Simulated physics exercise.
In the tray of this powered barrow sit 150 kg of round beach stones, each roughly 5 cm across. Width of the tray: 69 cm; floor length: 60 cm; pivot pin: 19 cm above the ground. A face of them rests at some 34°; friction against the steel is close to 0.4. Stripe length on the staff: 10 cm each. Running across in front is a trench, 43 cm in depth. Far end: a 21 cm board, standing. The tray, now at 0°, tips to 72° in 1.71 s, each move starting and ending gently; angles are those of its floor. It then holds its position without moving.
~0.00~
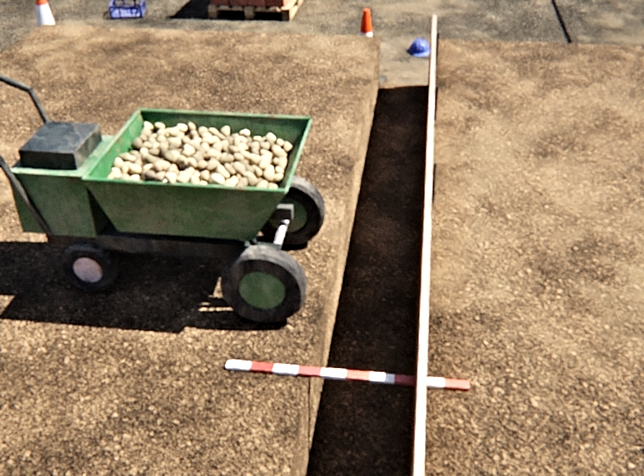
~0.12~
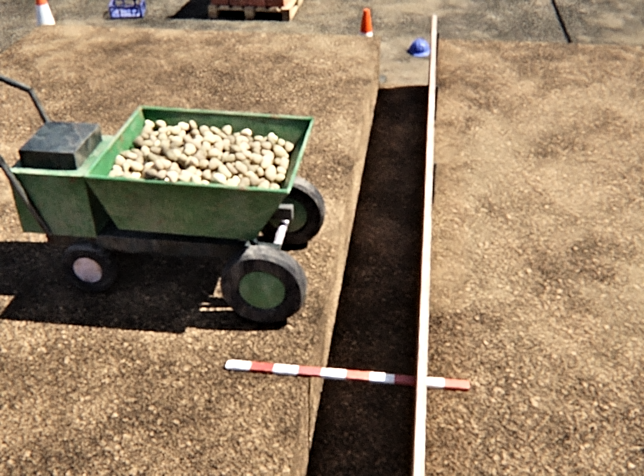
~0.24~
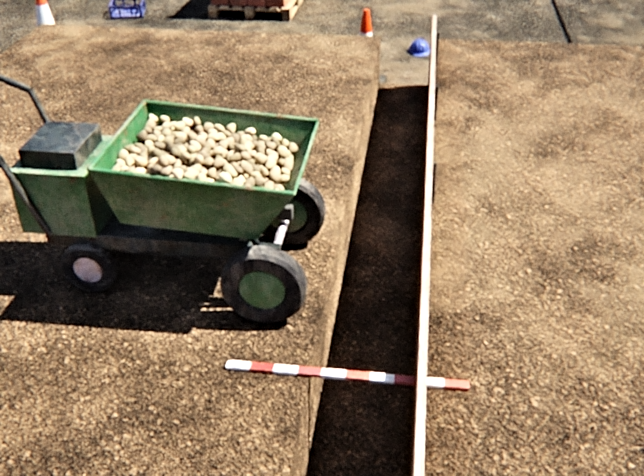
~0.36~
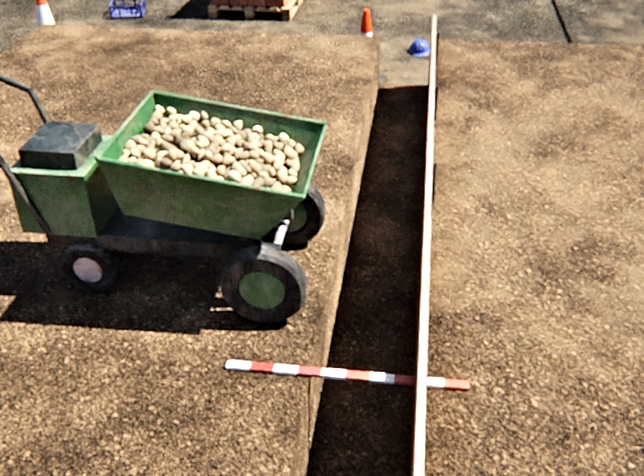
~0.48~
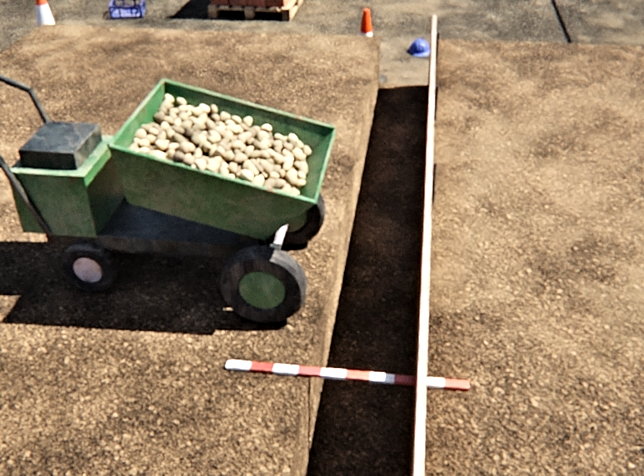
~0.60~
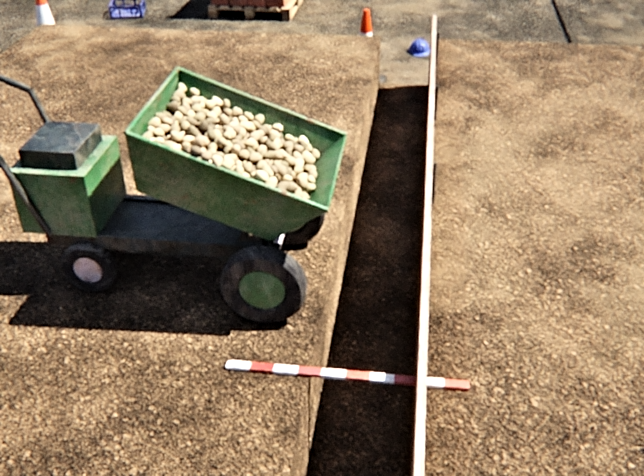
Green tray of round beach stones on a powered barrow tilting gently up from its left side, beside a dark trench.
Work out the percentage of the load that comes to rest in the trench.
It works out at about 77 per cent of the load.
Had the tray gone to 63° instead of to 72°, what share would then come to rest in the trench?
Then close to 60 per cent.
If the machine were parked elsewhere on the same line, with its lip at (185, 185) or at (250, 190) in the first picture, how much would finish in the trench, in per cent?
From the first place around 95 per cent, from the other around 100.
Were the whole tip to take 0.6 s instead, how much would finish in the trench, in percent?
Roughly 55 per cent would.
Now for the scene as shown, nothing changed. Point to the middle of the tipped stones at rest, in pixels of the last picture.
Around (394, 340).
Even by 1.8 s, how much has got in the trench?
I'd put it near 35 per cent.
After 1.3 s the floor is at 61°; 99 % in the tray, 1 % in the trench; the foremost stones are at (402, 251).
After 1.8 s the floor is at 72°; 45 % in the tray, 35 % in the trench, 20 % past the trench; the foremost stones are at (542, 299).
After 2.2 s the floor is at 72°; 22 % in the tray, 55 % in the trench, 23 % past the trench; the foremost stones are at (615, 286).
After 4.1 s the floor is at 72°; 0 % in the tray, 77 % in the trench, 23 % past the trench; the foremost stones are past the picture's edge.
